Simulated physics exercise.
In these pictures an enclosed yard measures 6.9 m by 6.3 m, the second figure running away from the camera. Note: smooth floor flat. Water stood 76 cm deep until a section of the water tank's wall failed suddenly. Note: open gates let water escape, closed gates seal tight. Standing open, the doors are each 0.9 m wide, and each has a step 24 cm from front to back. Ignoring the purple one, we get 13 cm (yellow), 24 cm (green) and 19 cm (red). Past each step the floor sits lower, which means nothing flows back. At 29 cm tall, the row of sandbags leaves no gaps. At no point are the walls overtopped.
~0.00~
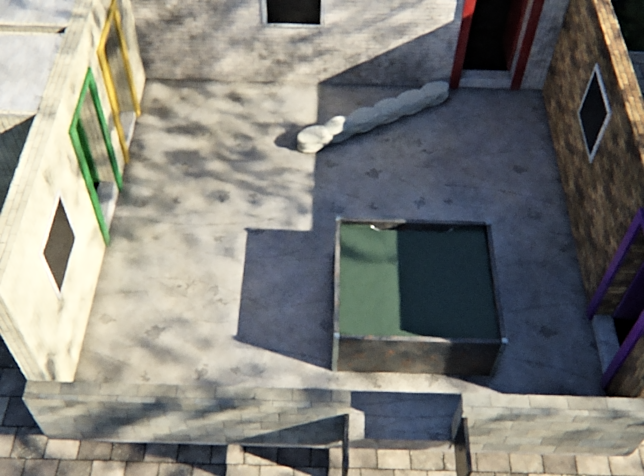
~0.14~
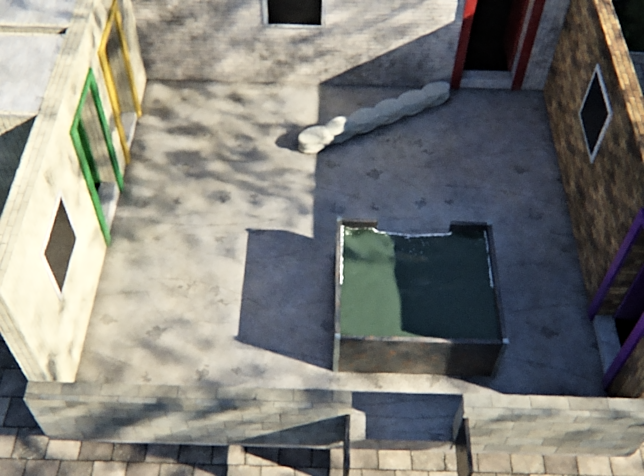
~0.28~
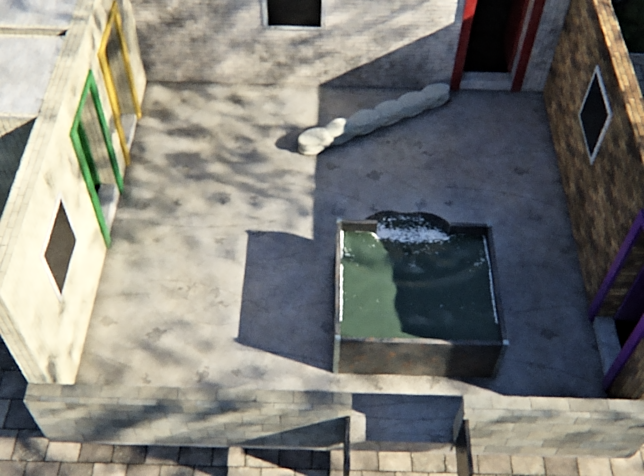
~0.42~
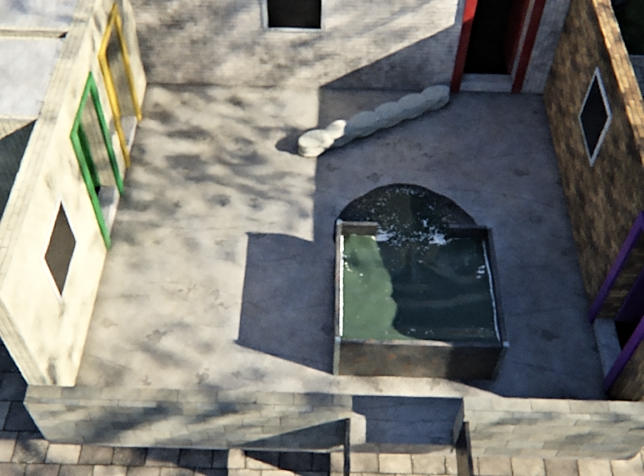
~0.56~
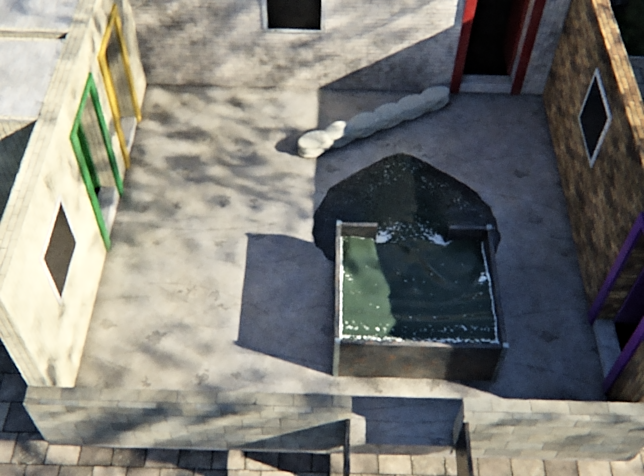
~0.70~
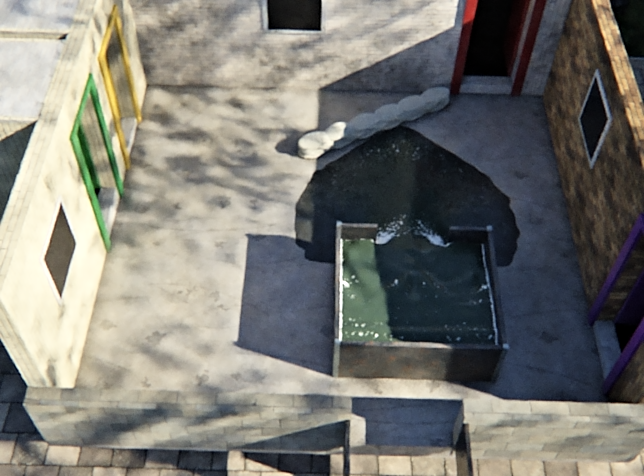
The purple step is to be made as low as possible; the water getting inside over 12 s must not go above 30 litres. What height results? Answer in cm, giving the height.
It would have to be roughly 9 cm high.
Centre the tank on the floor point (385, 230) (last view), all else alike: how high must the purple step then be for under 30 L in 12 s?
Then roughly 8.5 cm.
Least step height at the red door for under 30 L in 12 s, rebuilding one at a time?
At red, about 23 cm.
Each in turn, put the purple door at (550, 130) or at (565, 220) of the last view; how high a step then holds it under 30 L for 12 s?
About 23 cm for the first and 5.5 cm for the second.
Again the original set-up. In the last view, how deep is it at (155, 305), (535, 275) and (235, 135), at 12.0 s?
In that order: 10, 10 and 4 cm.
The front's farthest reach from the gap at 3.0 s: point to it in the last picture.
At about (146, 90).
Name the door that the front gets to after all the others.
The answer is the purple door.
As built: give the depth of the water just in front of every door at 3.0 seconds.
Depths in cm: Yellow 10, purple 0, green 0, red 28.
After 1.4 s water covers 30 % of the floor, deepest (40 cm) near (403, 256); it has not reached the purple door.
After 3.0 s water covers 40 % of the floor, deepest (36 cm) near (543, 109); it has not reached the purple door.
After 12.0 s water covers 95 % of the floor, deepest (12 cm) near (104, 267); 11 cm at the purple door, 0 litres in over its 15 cm step.
At the purple door as built, the water arrived by 4.4 s and peaked near 14 cm at 8.8 s.
Run again over the same 12 s with other heights there, 51 litres in over 7.5 cm, 15 litres over 10.5 cm. The limit of 30 litres is kept from about 9 cm up.
